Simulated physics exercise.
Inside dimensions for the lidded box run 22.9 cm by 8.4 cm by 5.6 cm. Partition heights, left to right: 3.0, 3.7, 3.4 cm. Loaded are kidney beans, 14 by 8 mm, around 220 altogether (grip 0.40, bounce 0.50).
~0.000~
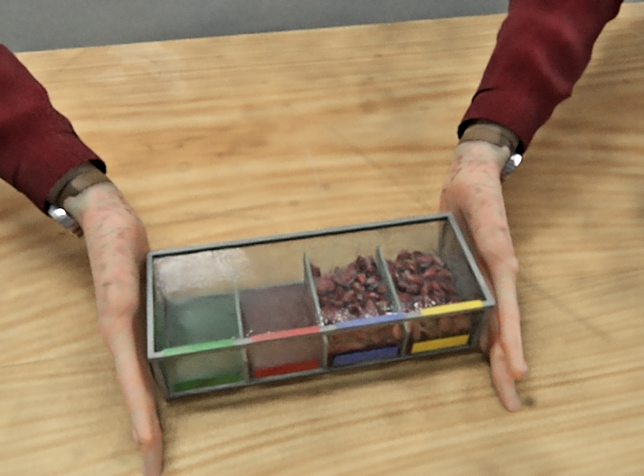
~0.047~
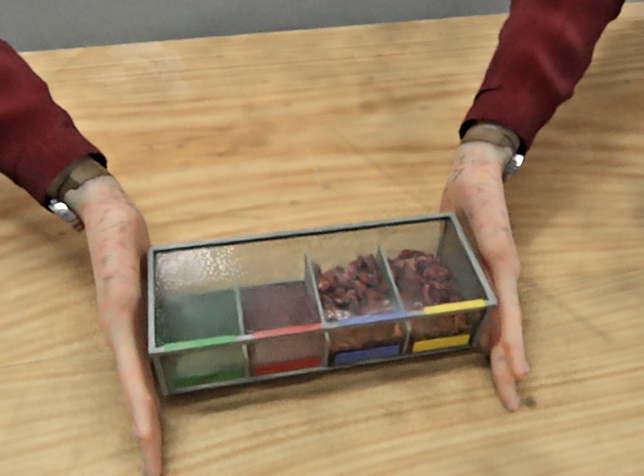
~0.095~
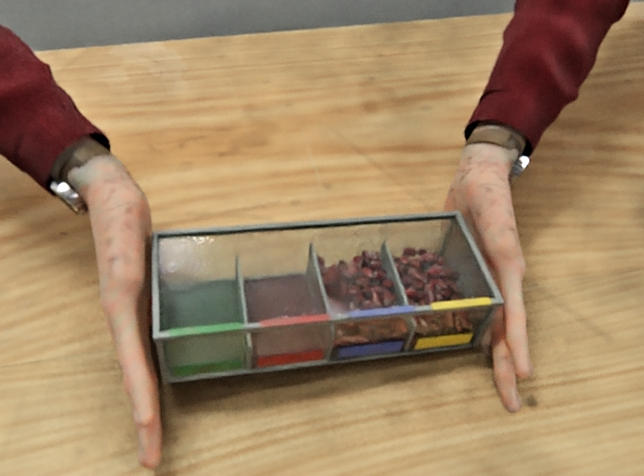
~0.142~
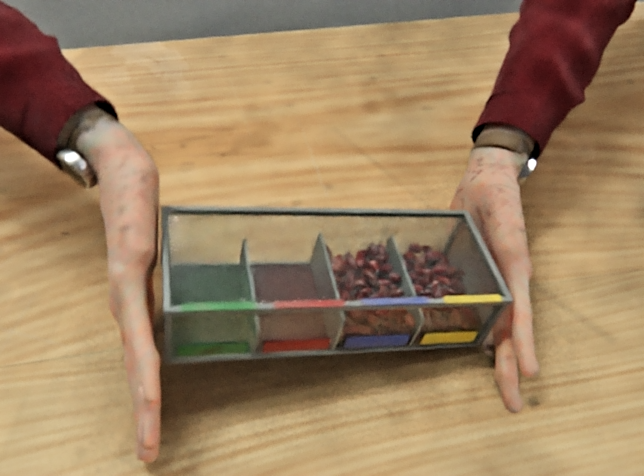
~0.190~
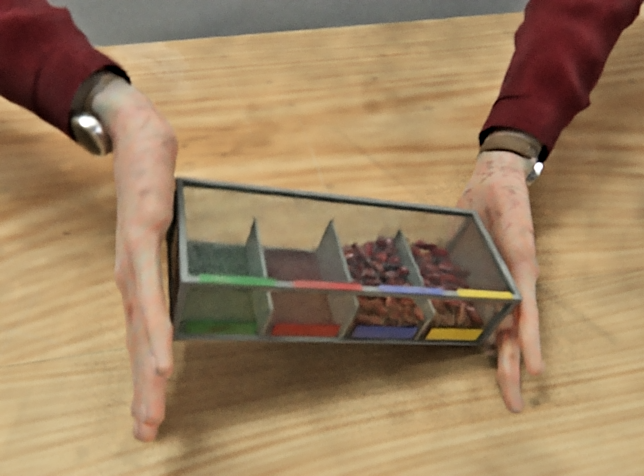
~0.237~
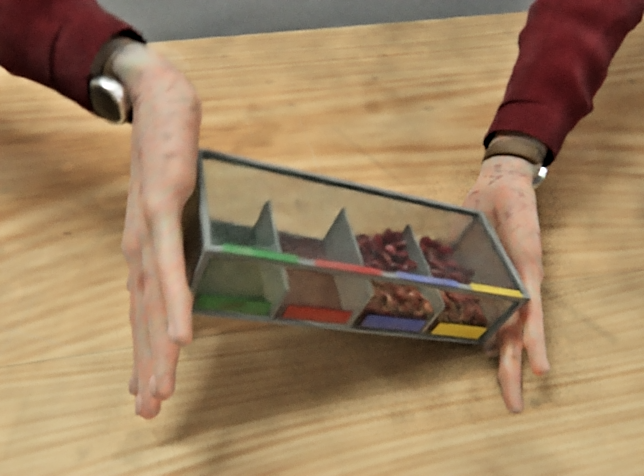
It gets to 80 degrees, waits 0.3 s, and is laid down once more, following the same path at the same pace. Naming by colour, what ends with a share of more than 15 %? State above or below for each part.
Red: Below. Blue: Above. Green: Below. Yellow: Above.
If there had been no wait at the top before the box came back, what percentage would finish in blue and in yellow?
Then, in per cent: Blue 35; yellow 65.
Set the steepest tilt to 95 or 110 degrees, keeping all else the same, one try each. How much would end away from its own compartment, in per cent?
Around 35 and 35 in a hundred, respectively.
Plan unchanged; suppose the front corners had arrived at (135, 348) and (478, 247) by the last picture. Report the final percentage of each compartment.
That leaves red with 5 percent, blue with 40, green with 25 and yellow with 30 percent.
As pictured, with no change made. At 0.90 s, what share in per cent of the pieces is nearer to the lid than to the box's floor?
Close to 30 in a hundred.
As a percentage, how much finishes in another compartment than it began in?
My estimate is some 20 per cent.
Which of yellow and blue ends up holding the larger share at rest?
More settles in the yellow compartment.
Then, at 0.90 s, tilt 80 degrees; blue 35 %, yellow 65 %.
After 1.35 s, tilt 42 degrees; blue 35 %, yellow 65 %.
After 1.87 s, tilt 0 degrees; blue 35 %, yellow 65 %.
At rest (2.4 s), red 0 %, blue 35 %, green 0 %, yellow 65 %.
